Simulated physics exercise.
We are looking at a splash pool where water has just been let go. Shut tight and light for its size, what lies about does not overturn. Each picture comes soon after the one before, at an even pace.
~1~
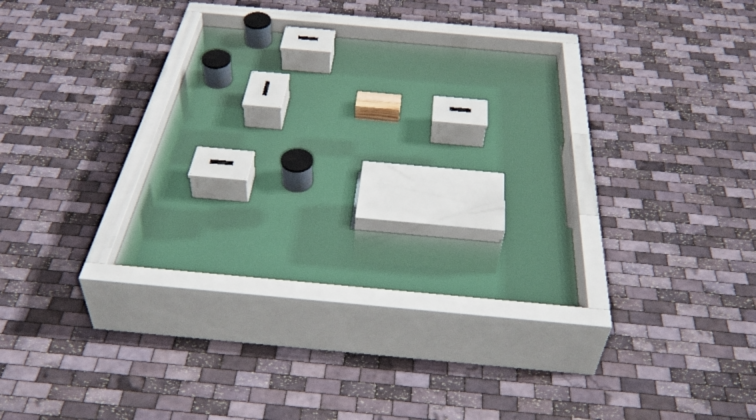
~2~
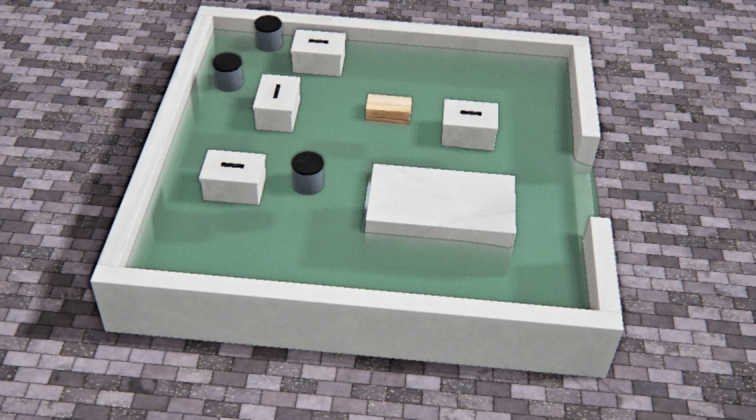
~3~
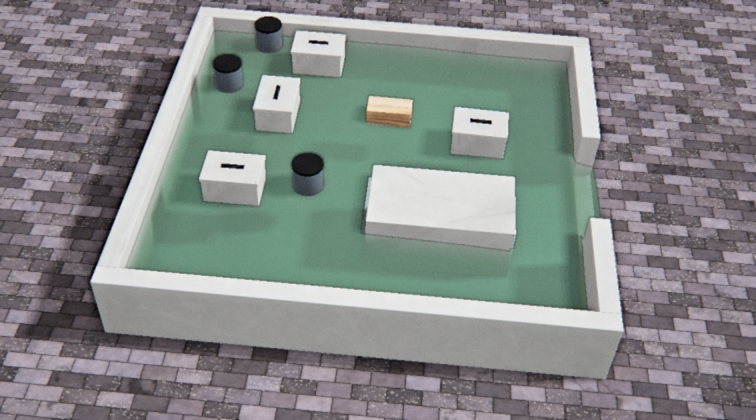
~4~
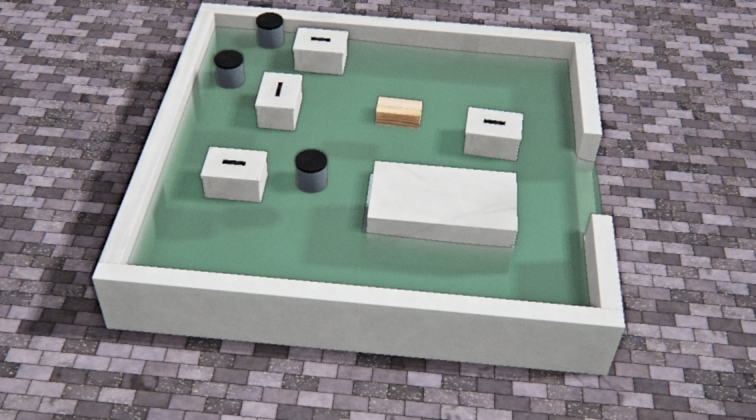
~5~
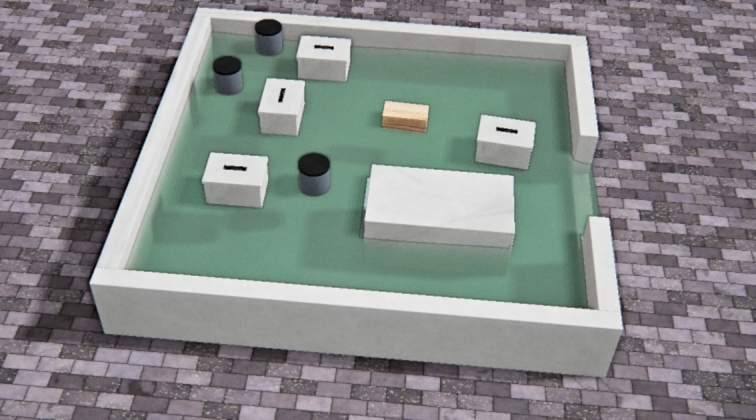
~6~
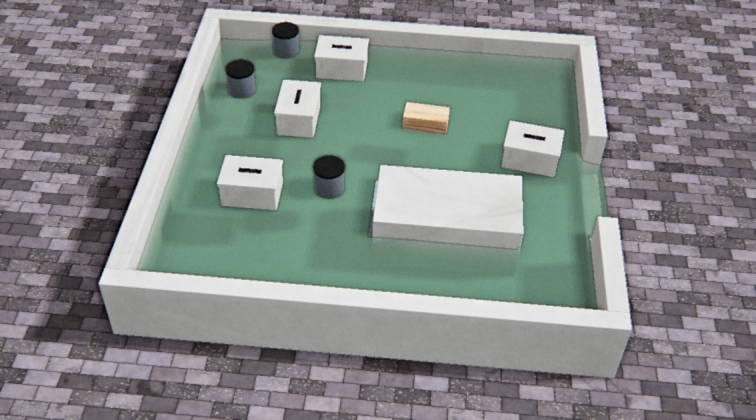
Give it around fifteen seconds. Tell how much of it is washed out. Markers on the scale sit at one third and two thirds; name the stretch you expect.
Watching it, I'd put the amount that escapes beneath one third.
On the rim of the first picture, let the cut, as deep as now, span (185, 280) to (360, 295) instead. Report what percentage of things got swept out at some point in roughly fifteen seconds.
Estimate: Near 50 %.
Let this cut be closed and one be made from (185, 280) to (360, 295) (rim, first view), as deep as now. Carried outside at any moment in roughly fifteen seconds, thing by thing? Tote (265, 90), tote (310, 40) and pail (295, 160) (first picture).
Taking them in turn, the first is flushed away, the second is held back and the third is flushed away.
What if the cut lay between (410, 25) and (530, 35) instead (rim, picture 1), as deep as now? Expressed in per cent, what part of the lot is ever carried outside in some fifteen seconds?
Share: Near 60 %.
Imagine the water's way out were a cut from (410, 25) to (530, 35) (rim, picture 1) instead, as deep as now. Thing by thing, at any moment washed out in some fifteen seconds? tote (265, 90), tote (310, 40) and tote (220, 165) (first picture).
Item one gets away, item two gets away, item three doesn't escape.
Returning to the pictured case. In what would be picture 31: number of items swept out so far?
2 of them.
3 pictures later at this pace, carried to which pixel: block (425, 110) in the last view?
It should end up around (453, 121).
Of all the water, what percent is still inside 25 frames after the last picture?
Near 58 per cent.
A moment on, 1 of 8 are out; 7 afloat.
Next, 1 of 8 are out; 7 afloat.
Later, 2 of 8 are out; 6 afloat.
In the end, 2 of 8 are out; 6 afloat.
